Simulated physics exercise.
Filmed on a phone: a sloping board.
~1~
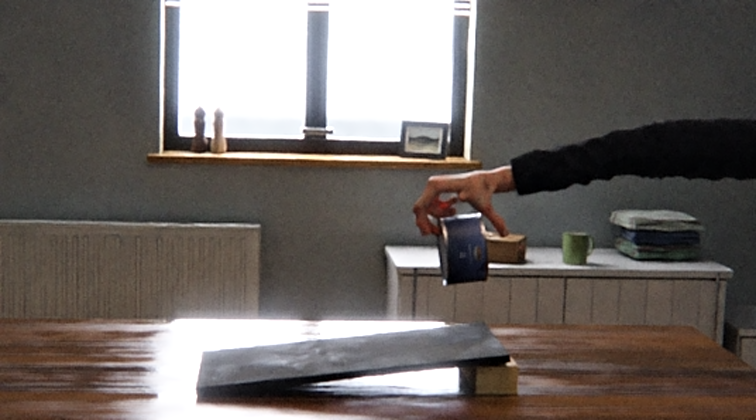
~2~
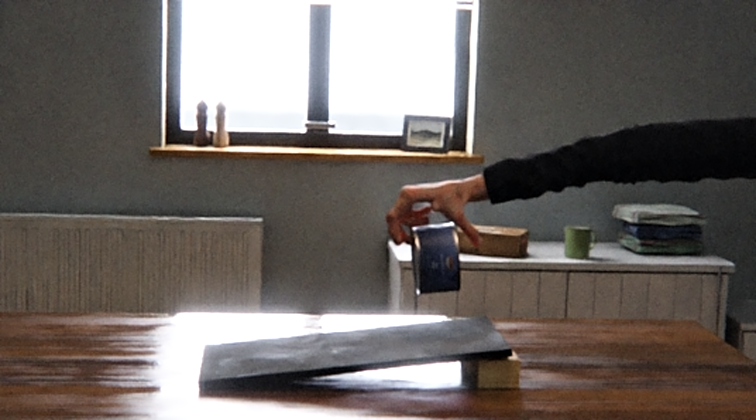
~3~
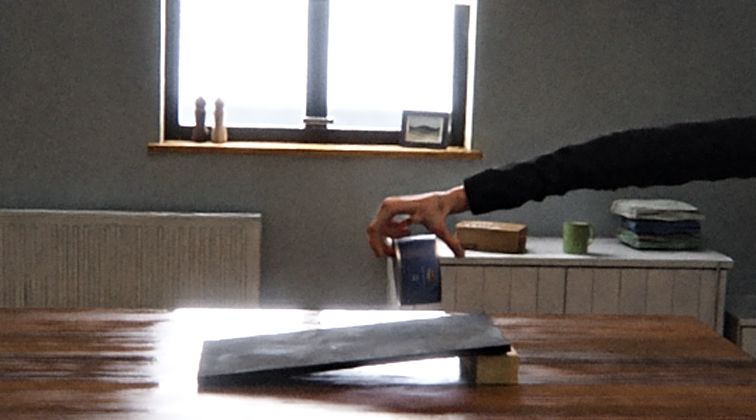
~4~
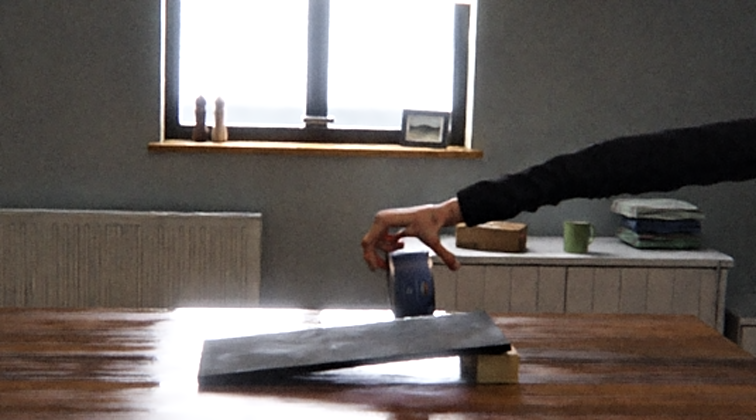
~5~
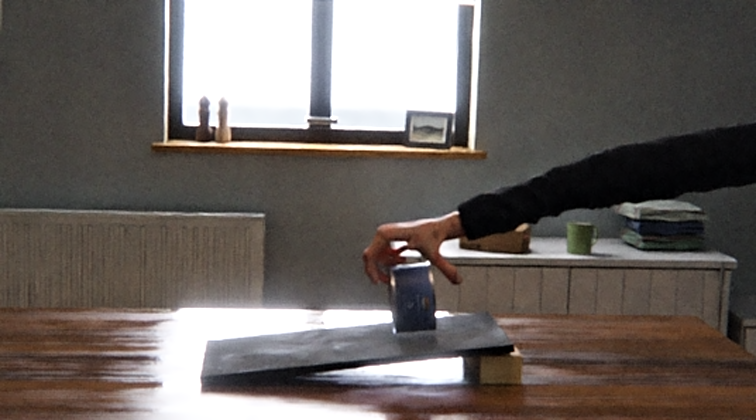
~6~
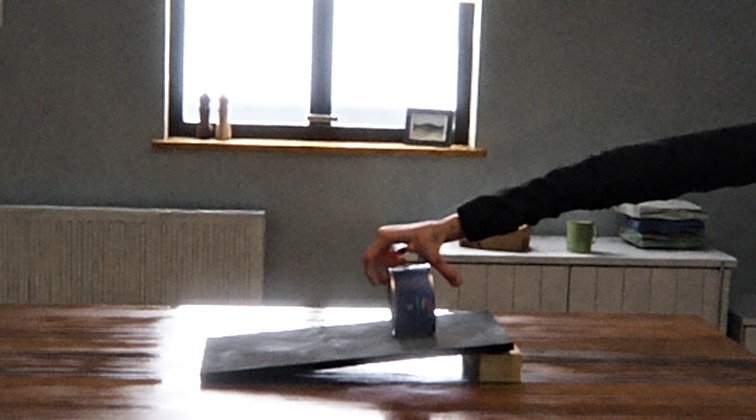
At first, a hand in a dark sleeve reaches in from the right, holding a blue tub above a sloping dark board on a wooden table. The hand moves left and lowers the tub, then sets it upright on the board's upper part, with the fingers still holding its top.
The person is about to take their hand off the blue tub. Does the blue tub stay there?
Here the blue tub keeps its place.
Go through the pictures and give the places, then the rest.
Still above its spot; blue tub (462, 250), in the first picture.
Still above its spot; blue tub (435, 259), in the second picture.
Still above its spot; blue tub (416, 271), in the third picture.
Still above its spot; blue tub (410, 284), in the fourth picture.
Still above its spot; blue tub (412, 298), in the fifth picture.
Set down, still held; blue tub (411, 300), in the sixth picture.
Then, 0.30 s on from there, no change.
Then, 0.70 s on from there, blue tub resting near (411, 300).
In the end, it is unmoved. At the end, from the last picture's camera, blue tub near (411, 300). The blue tub remains at rest.
